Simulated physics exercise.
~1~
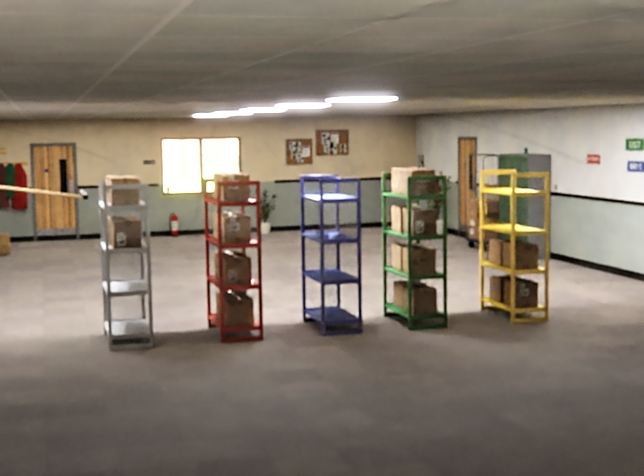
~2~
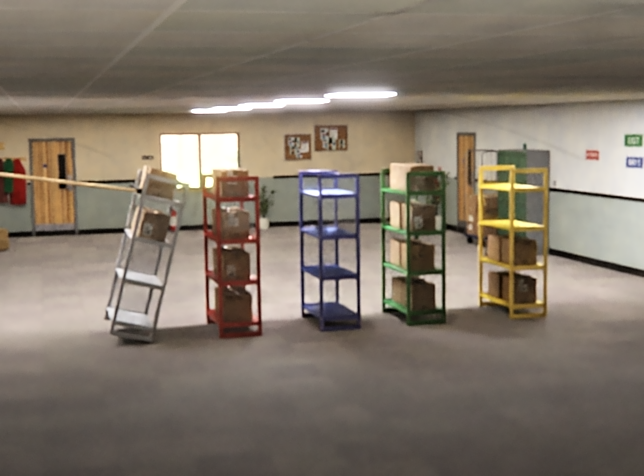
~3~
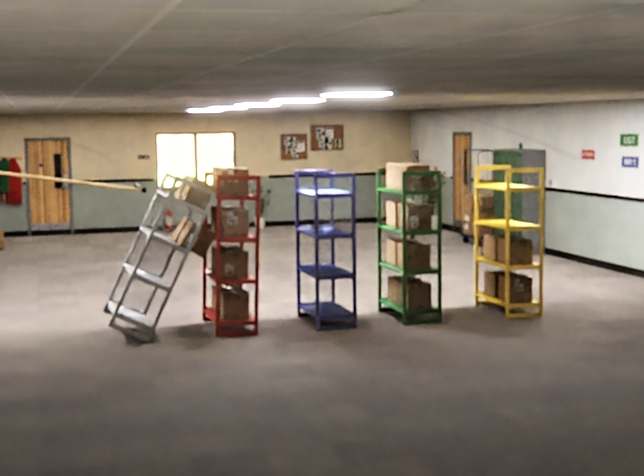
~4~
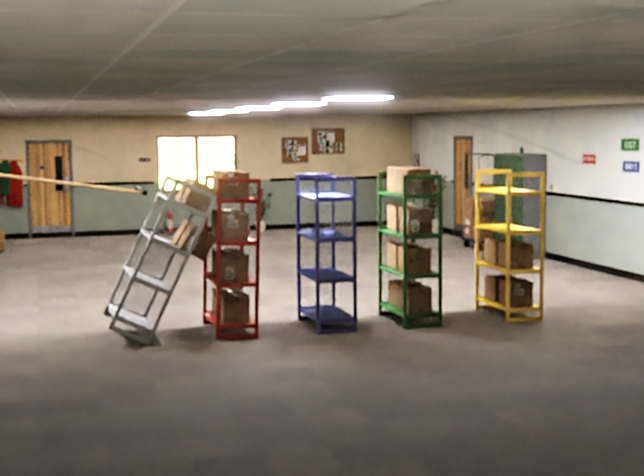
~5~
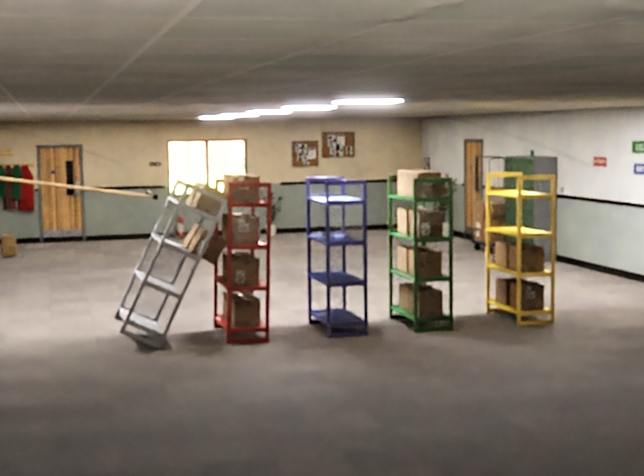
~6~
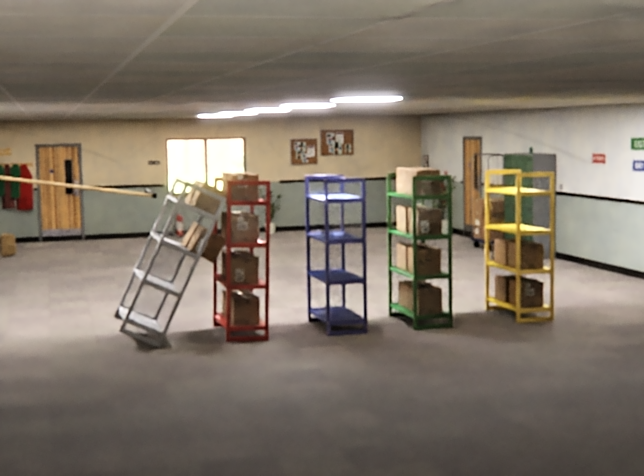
A pole tips the grey rack rightward against the red one, which stays standing.
